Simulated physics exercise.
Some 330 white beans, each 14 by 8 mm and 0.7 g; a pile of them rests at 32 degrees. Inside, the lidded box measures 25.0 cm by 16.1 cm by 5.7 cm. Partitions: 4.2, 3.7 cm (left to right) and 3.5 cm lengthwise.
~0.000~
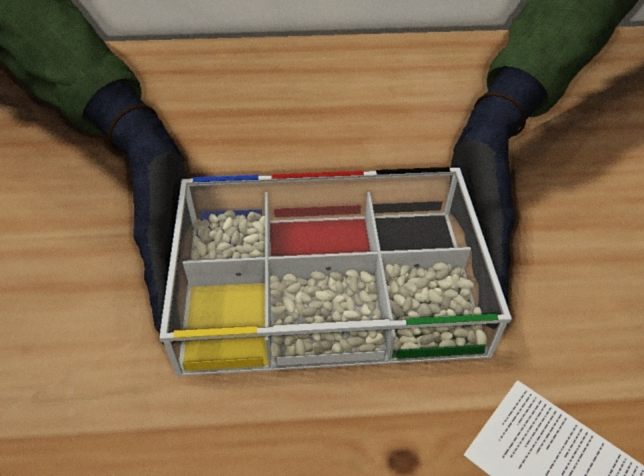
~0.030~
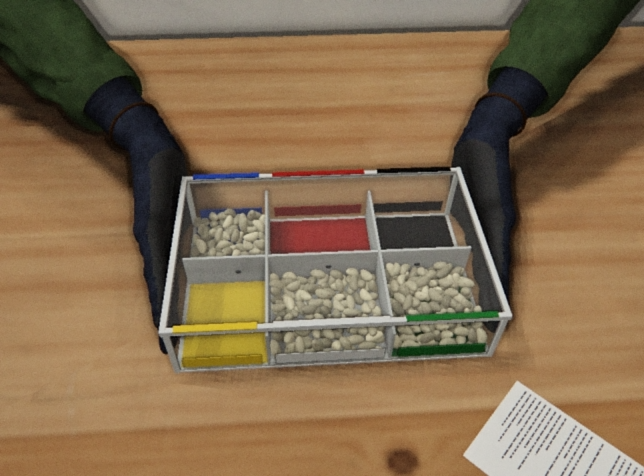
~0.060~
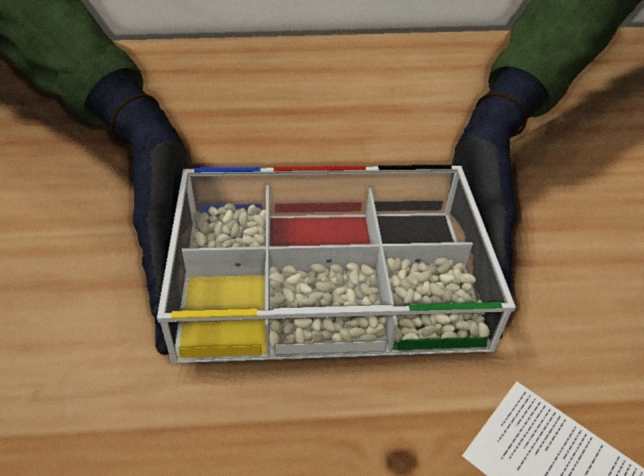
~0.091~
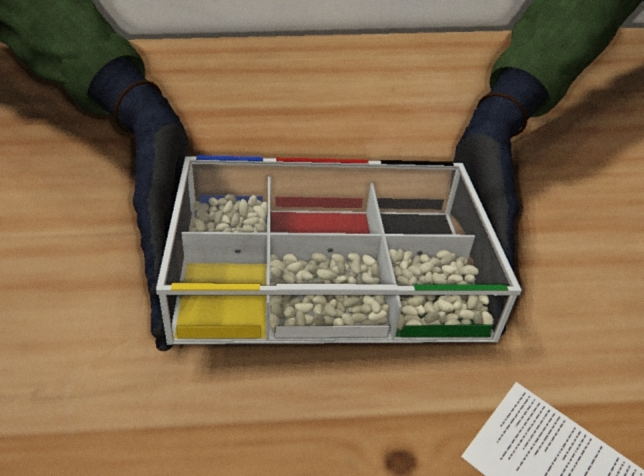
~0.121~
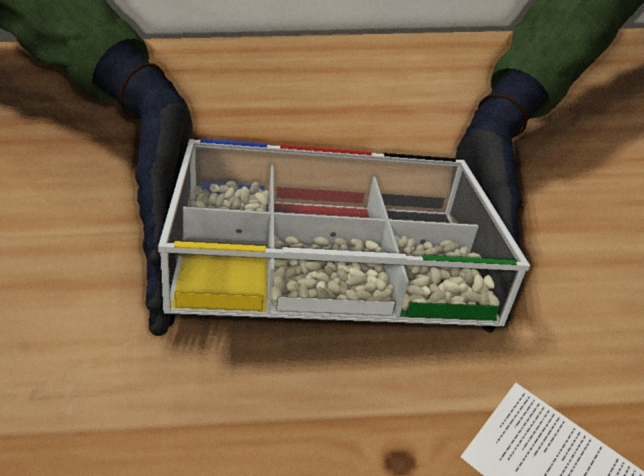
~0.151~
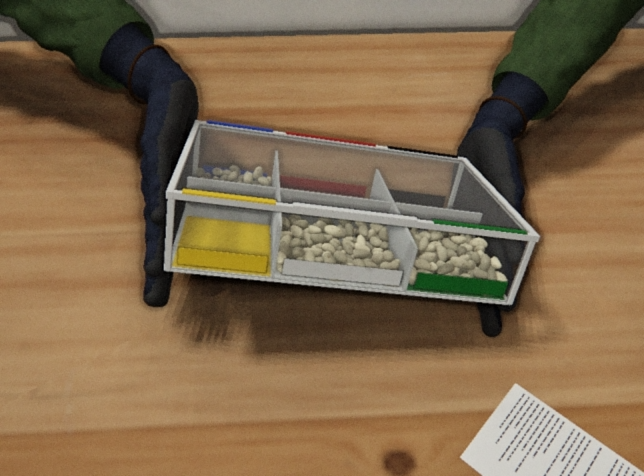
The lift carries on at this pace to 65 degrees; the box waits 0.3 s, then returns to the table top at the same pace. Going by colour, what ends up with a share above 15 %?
Red: Under, blue: Over, green: Over, yellow: Under, white: Over, black: Over.
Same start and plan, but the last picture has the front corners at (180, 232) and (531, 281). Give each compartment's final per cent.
Red 5; blue 20; green 30; yellow 0; white 25; black 15.
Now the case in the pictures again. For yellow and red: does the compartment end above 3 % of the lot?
Yellow no; red yes.
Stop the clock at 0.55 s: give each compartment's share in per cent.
Red 10; blue 25; green 30; yellow 0; white 20; black 15.
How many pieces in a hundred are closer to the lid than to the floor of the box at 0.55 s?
Roughly 30 per cent.
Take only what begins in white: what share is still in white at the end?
Roughly 60 per cent.
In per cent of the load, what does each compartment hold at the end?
Red 10, blue 25, green 25, yellow 0, white 20, black 20.
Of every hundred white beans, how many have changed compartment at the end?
Roughly 30 per cent.
After 0.55 s, tilt 65 degrees; red 10 %, blue 25 %, green 30 %, white 20 %, black 15 %.
After 0.81 s, tilt 43 degrees; red 10 %, blue 25 %, green 25 %, white 20 %, black 20 %.
After 1.18 s, tilt 0 degrees; red 10 %, blue 25 %, green 25 %, white 20 %, black 20 %.
By 1.7 s all is still; red 10 %, blue 25 %, green 25 %, yellow 0 %, white 20 %, black 20 %.
